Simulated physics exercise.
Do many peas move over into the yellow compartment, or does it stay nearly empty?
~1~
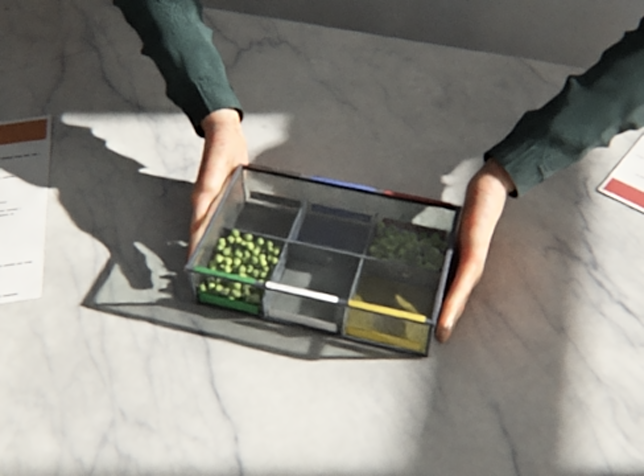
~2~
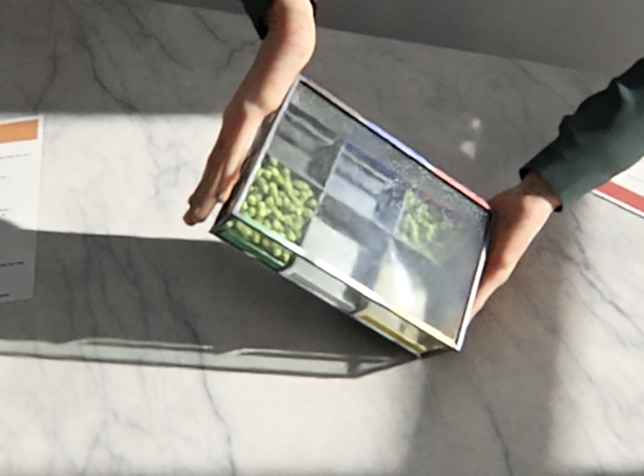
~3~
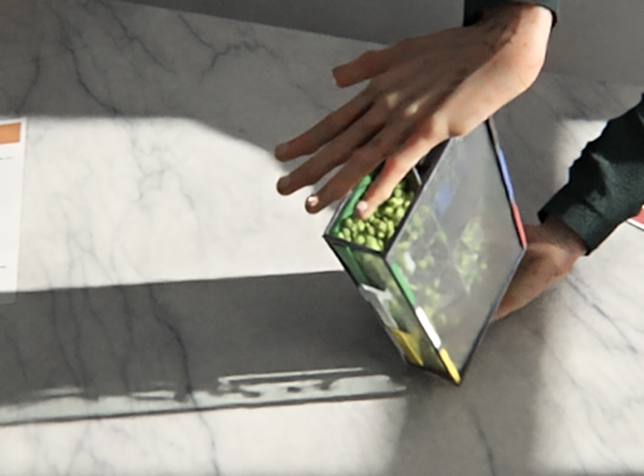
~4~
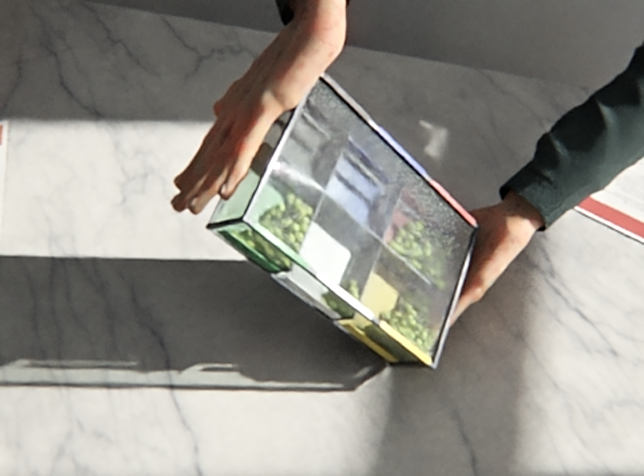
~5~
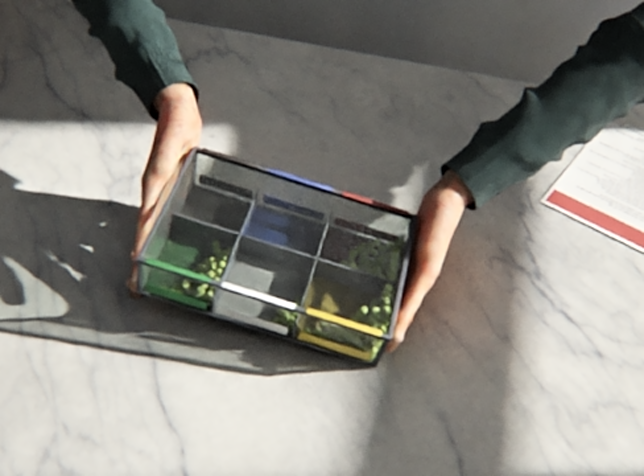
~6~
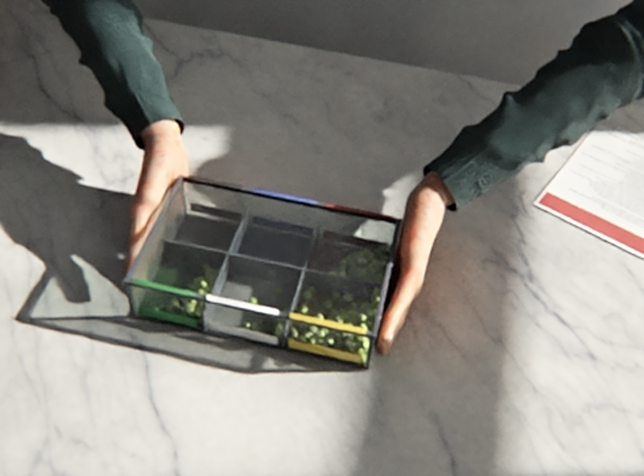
Many peas move over into the yellow compartment. It holds a large share of them once the box is level again.
